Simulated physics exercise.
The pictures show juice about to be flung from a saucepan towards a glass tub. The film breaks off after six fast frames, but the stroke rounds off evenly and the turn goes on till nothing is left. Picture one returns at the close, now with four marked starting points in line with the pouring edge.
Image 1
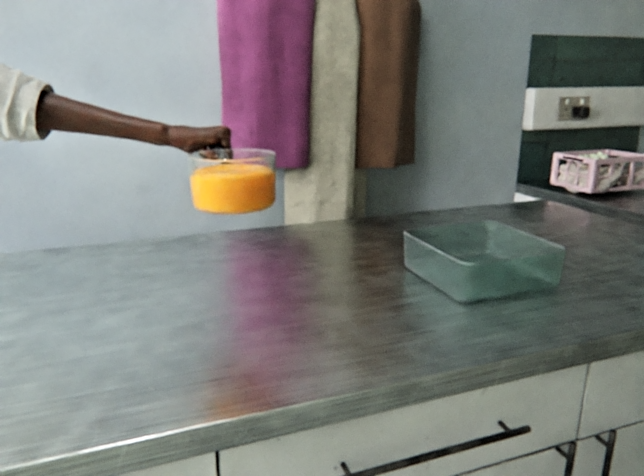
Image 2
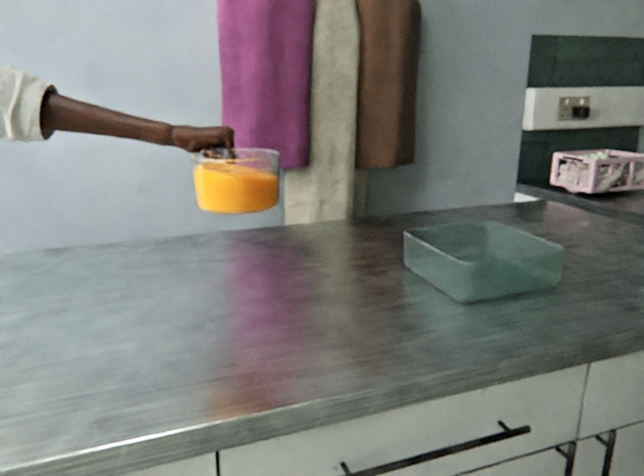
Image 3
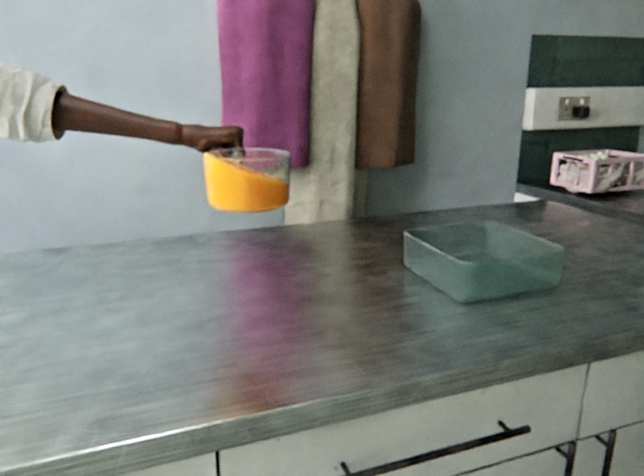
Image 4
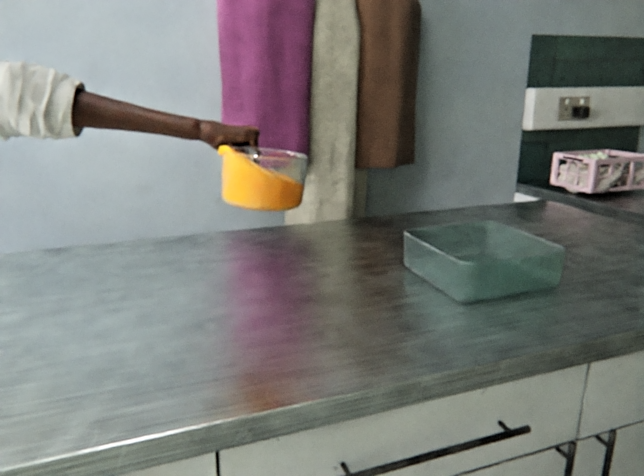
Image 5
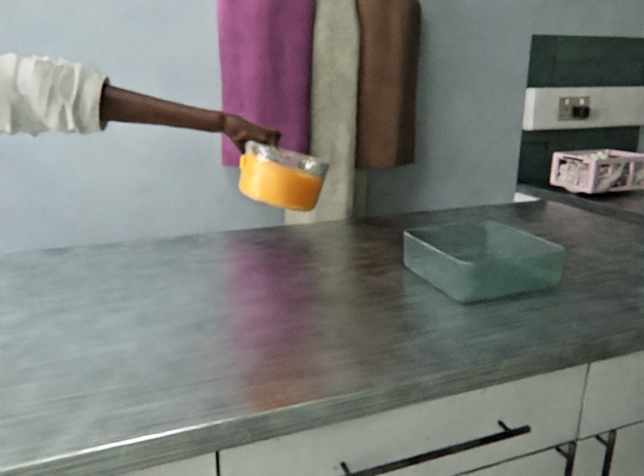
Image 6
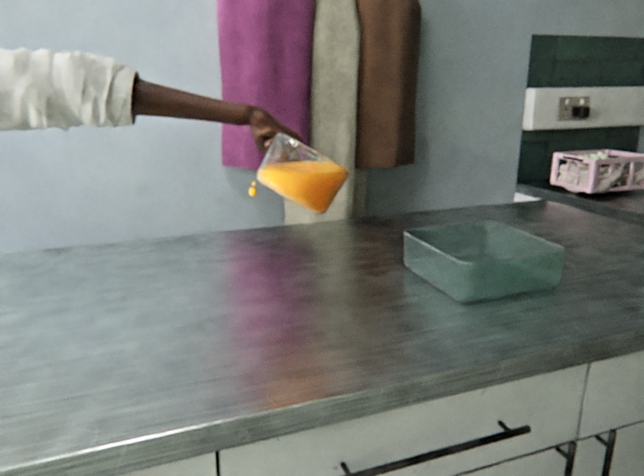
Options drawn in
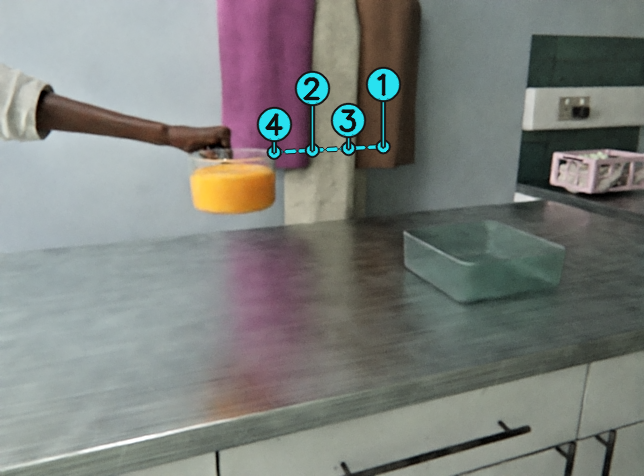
At a kitchen counter, a hand moves a clear pan of orange juice right and tilts it, juice slipping over the left rim.
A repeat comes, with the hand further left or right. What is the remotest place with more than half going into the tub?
The answer is spot 2.
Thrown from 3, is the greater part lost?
No.
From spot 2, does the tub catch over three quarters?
No.
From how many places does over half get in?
Three of them.
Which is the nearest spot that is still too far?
That is spot 4.
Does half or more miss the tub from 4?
Yes.
On the marked copy, 1 at (383, 146); 2 at (312, 150); 3 at (348, 148); 4 at (274, 152).
For spot 1, about 76 % lands in the tub, 10 % falls short and 14 % goes beside or beyond.
For spot 2, about 61 % lands in the tub, 26 % falls short and 13 % goes beside or beyond.
For spot 3, about 76 % lands in the tub, 4 % falls short and 20 % goes beside or beyond.
For spot 4, about 23 % lands in the tub, 71 % falls short and 6 % goes beside or beyond.
